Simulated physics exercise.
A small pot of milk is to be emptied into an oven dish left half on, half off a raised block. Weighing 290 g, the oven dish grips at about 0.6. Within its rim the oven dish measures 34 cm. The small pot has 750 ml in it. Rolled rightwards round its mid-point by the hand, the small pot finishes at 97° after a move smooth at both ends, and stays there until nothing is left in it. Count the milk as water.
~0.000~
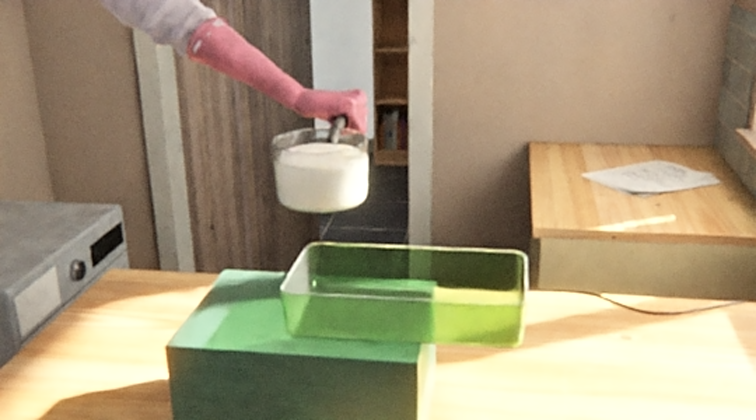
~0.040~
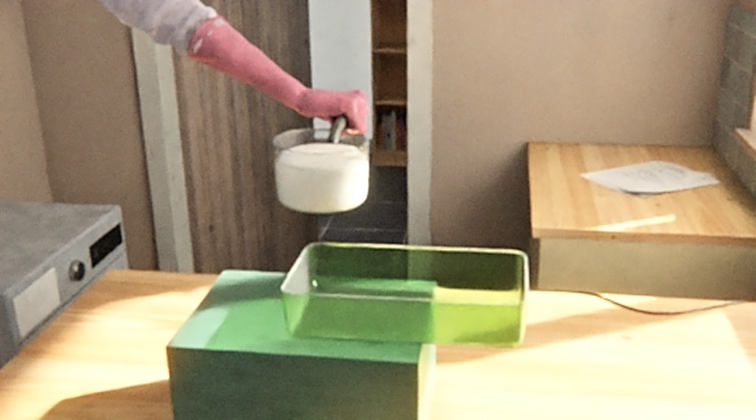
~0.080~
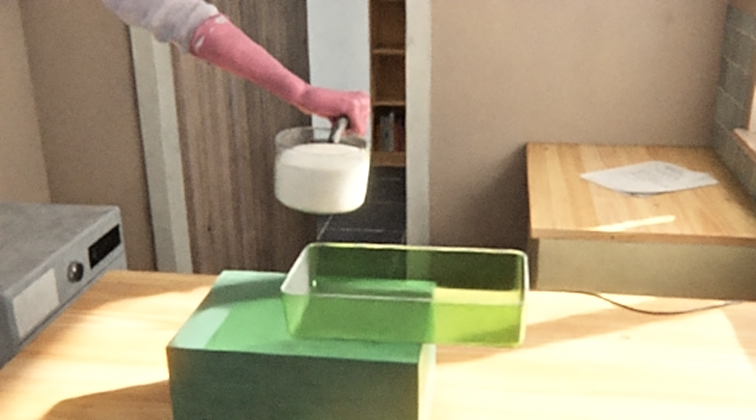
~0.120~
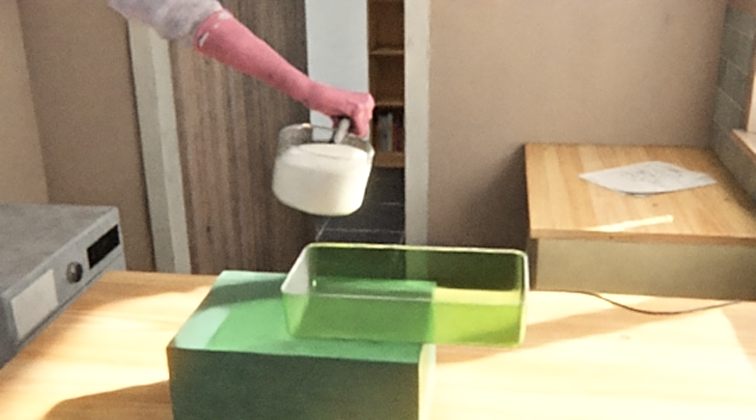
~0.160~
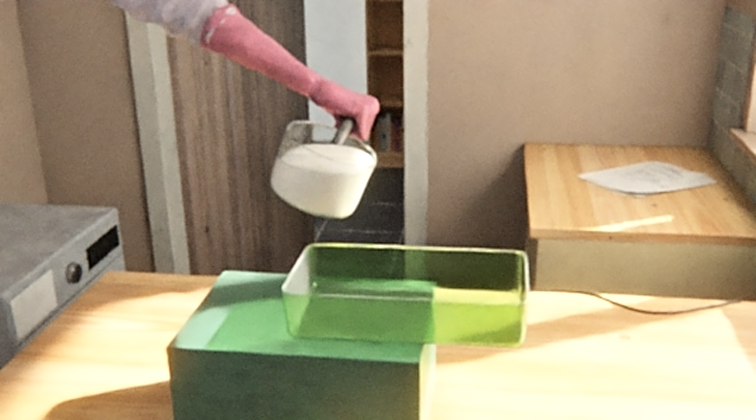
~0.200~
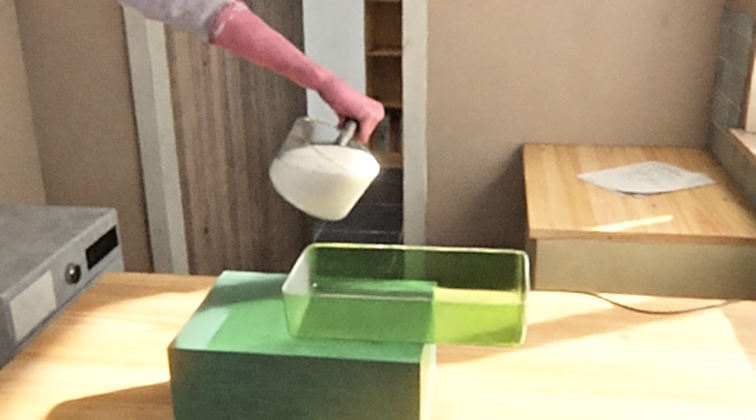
Pink-gloved hand tilting a small clear pot of milk rightwards above a green glass dish set partly on a green block.
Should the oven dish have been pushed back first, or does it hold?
In the end the oven dish does not tip.
By 0.44 s the tilt is 94° and 44 per cent is still to pour; the oven dish lies level with 13 per cent in it.
By 0.62 s the tilt is 97° and 14 per cent is still to pour; the oven dish lies level with 70 per cent in it.
By 0.80 s the tilt is 97° and 5 per cent is still to pour; the oven dish lies level with 79 per cent in it.
By 1.00 s the tilt is 97° and 1 per cent is still to pour; the oven dish lies level with 91 per cent in it.
At rest the oven dish lies level with 94 per cent in it.
